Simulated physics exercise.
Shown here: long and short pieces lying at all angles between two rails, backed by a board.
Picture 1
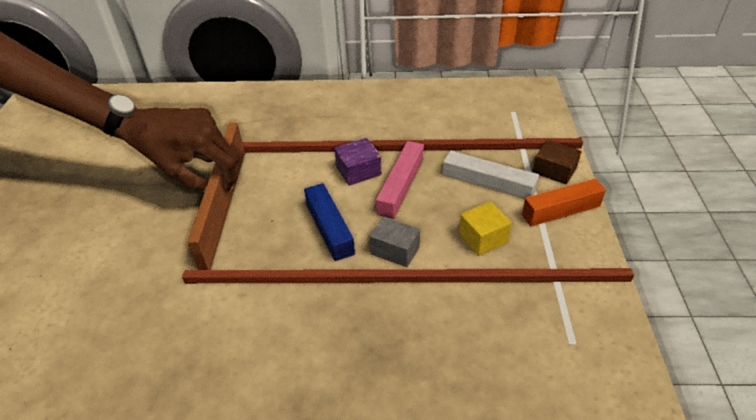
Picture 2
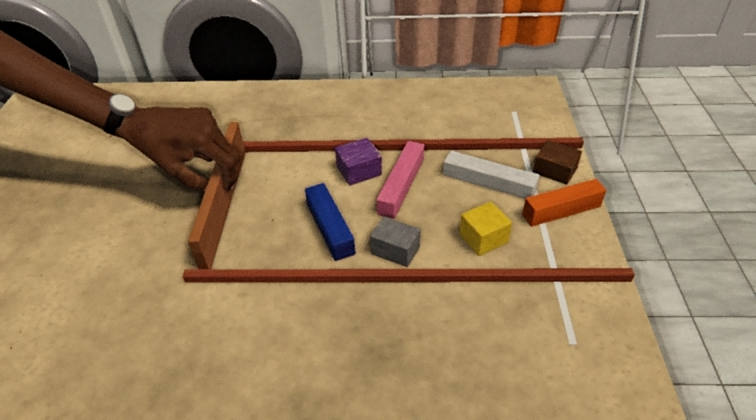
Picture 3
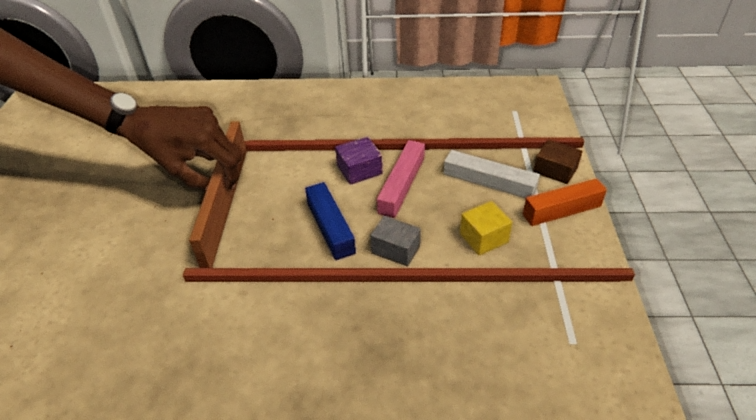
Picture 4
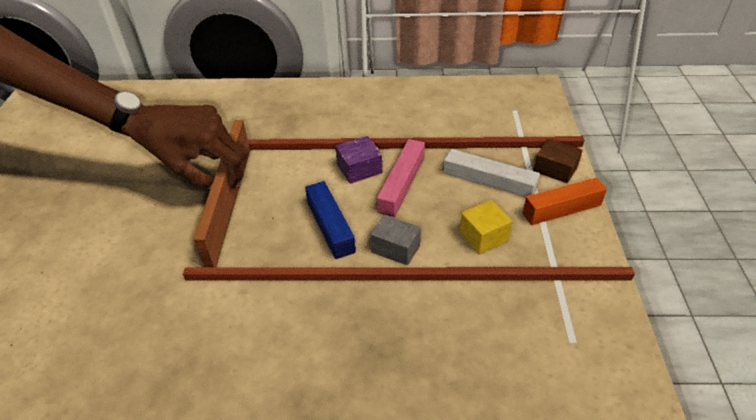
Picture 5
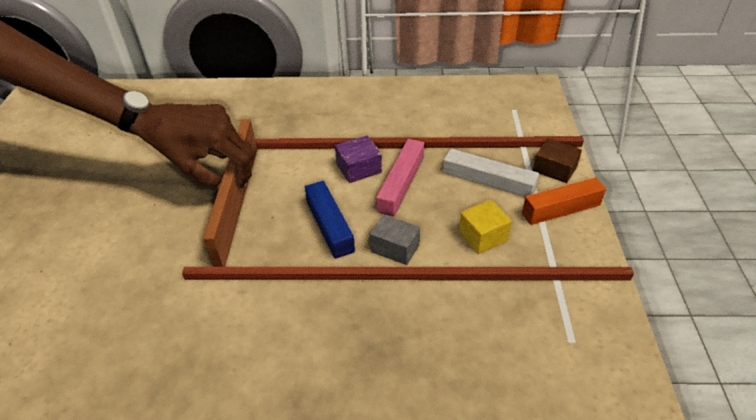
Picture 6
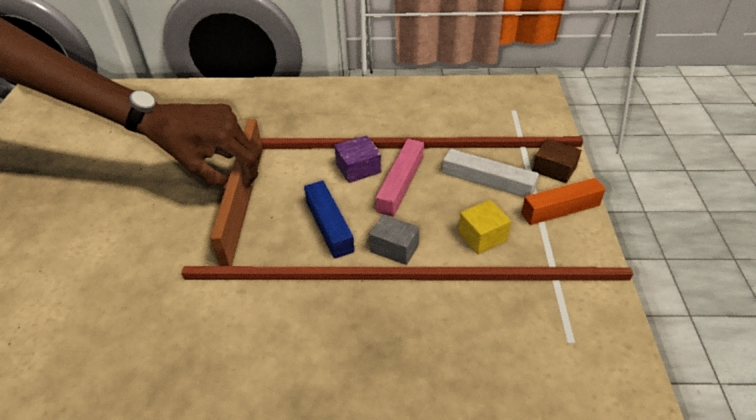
Board held by a hand sliding slightly right between two rails, with the scattered coloured blocks and sticks lying still ahead.
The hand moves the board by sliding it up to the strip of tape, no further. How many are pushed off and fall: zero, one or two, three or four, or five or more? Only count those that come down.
The count that comes down will most likely be three, maybe four.
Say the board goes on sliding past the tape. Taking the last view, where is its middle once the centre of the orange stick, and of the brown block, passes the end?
Estimated middle: (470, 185), and (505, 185) for the other.
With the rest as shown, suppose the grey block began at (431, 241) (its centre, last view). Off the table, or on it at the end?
In the end it hangs on.
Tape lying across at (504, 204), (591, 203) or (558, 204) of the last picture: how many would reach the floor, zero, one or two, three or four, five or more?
Number fallen at each tape, in order - one or two, five or more, 3 or 4.
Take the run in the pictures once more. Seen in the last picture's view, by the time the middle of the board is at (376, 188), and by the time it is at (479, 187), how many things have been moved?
4 by the first point, 8 by the second.
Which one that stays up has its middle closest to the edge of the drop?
It's the pink bar that ends up nearest.
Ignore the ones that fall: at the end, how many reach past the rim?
Expected count: 0.
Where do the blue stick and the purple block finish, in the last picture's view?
In order, first (555, 219), then (549, 162).
Early on, none off yet; brown block at rest near (557, 161); orange stick at rest near (563, 201); white bar at rest near (489, 173).
A while later, none off yet; brown block at rest near (557, 161); orange stick at rest near (563, 201); white bar travelled a little near (512, 174).
Further along, none off yet; brown block travelled about its own width near (580, 154); orange stick leaning a little near (630, 210); white bar travelled about its own width near (584, 176).
Finally, the number that fall off is three or four; lost, yellow block, white bar, orange stick and brown block.
